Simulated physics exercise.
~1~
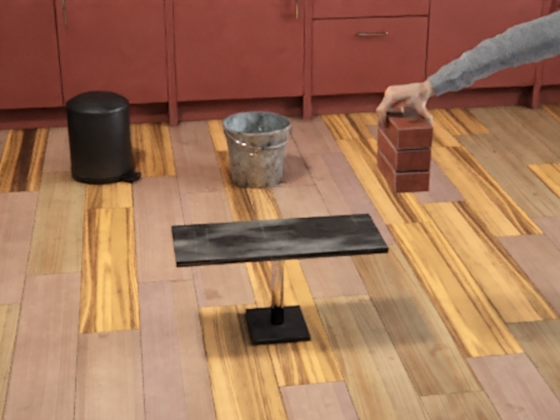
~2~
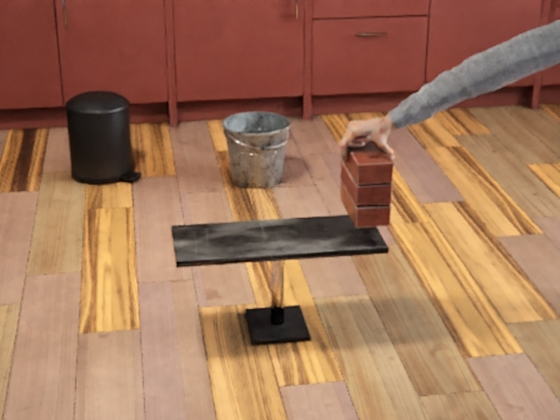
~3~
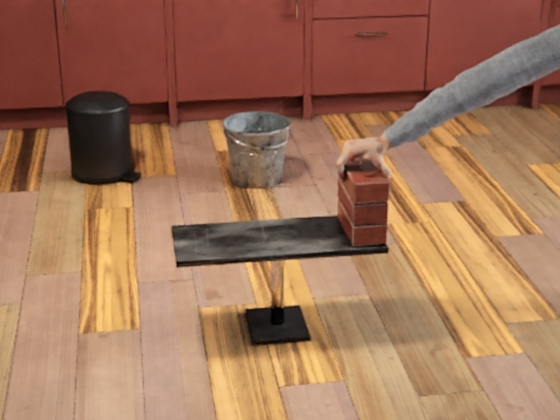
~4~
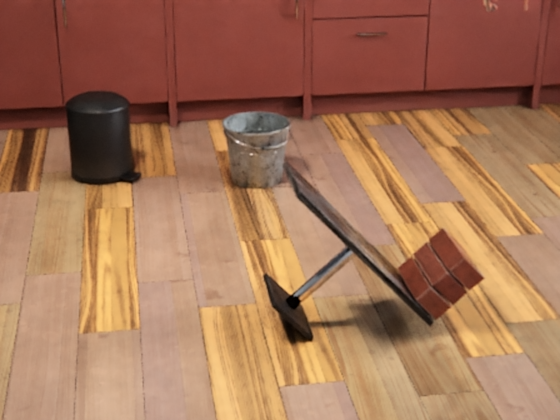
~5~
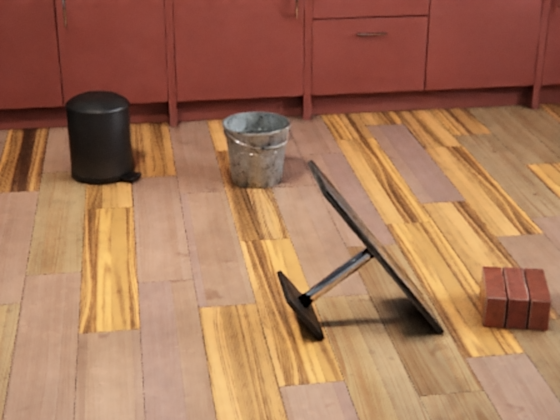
A stack of red bricks, held from above by a hand, moves left and down toward a narrow-footed black stand with a long flat top. Behind it, a dark bin and a metal bucket sit on the wooden floor before red cabinets. The hand sets the bricks upright on the right end of the top, then lets go and withdraws. The stand overbalances, its right end dropping while its foot lifts, and the bricks tip over and slide off. Finally, the bricks lie on their side to the right, with the stand steeply tilted beside them.
